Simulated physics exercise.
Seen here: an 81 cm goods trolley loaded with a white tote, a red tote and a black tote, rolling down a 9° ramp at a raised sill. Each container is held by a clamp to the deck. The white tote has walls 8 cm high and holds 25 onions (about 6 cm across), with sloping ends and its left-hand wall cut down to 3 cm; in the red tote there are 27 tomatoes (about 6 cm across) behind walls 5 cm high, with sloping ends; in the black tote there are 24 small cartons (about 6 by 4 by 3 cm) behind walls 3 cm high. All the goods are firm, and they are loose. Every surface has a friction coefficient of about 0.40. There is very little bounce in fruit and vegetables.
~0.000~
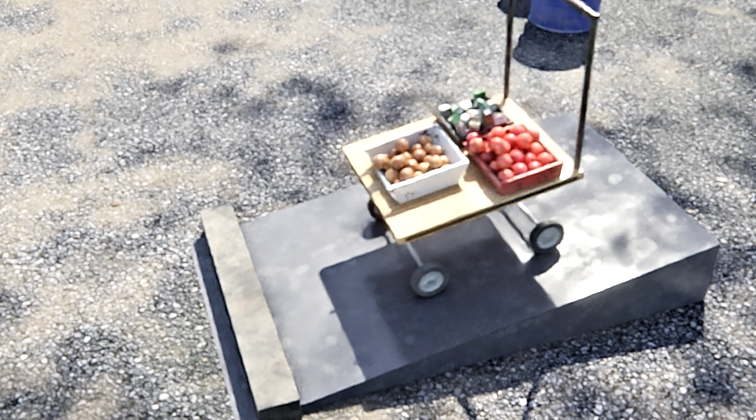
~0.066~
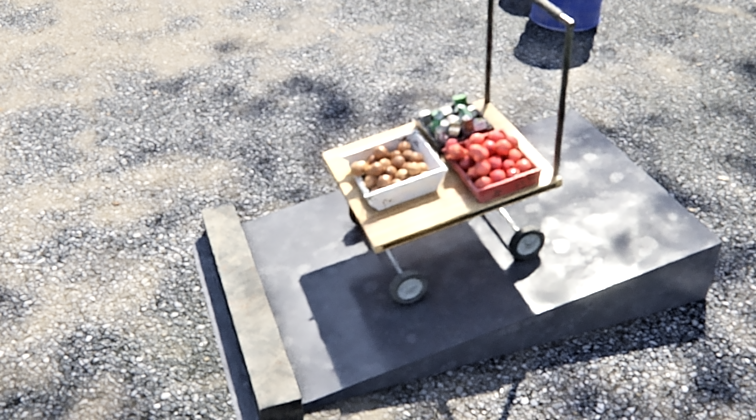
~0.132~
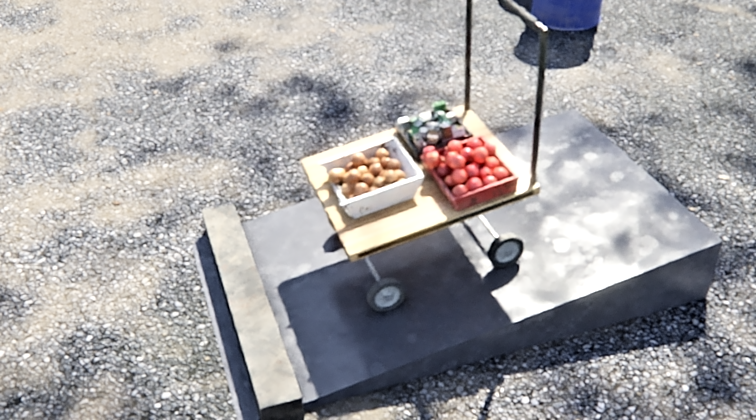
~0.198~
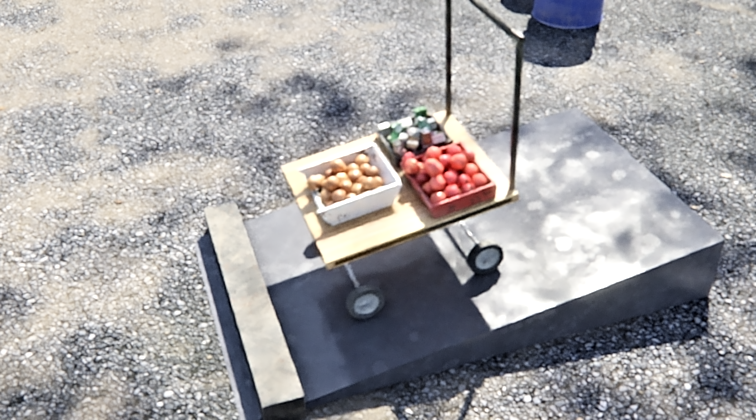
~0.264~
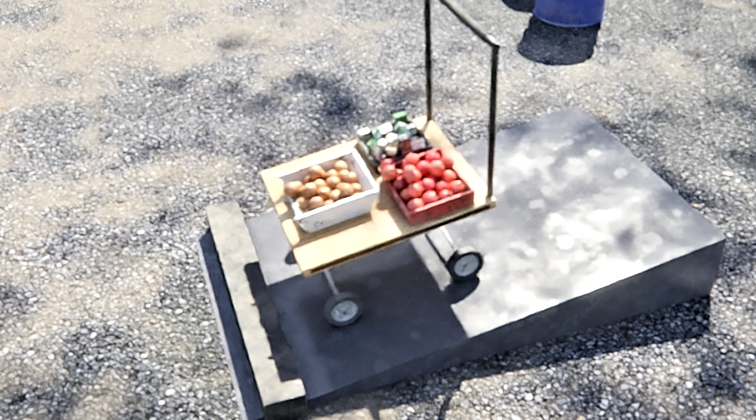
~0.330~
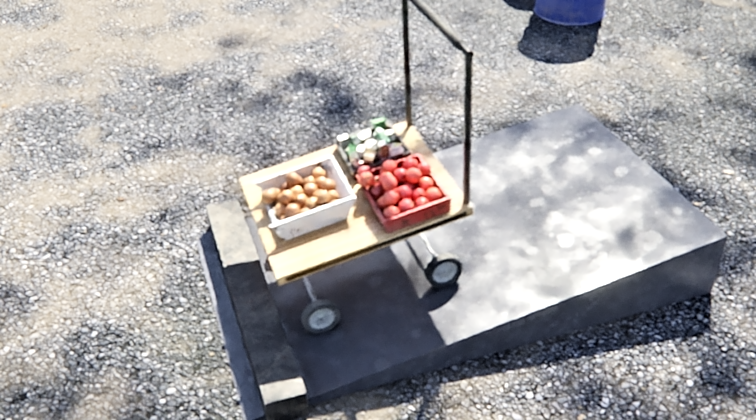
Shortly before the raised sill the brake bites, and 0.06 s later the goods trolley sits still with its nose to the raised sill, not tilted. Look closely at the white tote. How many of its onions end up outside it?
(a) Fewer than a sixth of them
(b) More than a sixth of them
More than a sixth of them (b).
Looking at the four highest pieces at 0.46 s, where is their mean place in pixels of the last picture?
Mean position: Close to (374, 180) in the last view.
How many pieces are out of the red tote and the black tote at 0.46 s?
Red tote 3, black tote 2, roughly.
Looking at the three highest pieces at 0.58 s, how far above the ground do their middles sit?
Mean height: Near 64 cm.
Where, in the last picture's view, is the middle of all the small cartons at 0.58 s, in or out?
Pixel (340, 158), give or take.
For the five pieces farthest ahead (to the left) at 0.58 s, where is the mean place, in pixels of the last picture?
Near (225, 223) in pixels.
After 0.36 s, braking starts.
After 0.46 s, 1 of 25 out of the white tote, 3 of 27 out of the red tote and 2 of 24 out of the black tote.
After 0.58 s, 5 of 25 out of the white tote, 6 of 27 out of the red tote and 7 of 24 out of the black tote.
After 0.81 s, 7 of 25 out of the white tote, 6 of 27 out of the red tote and 8 of 24 out of the black tote.
Final count (at 1.32 s), 7 of 25 out of the white tote, 6 of 27 out of the red tote and 8 of 24 out of the black tote. Asked share, 7 of 25, 28 per cent.
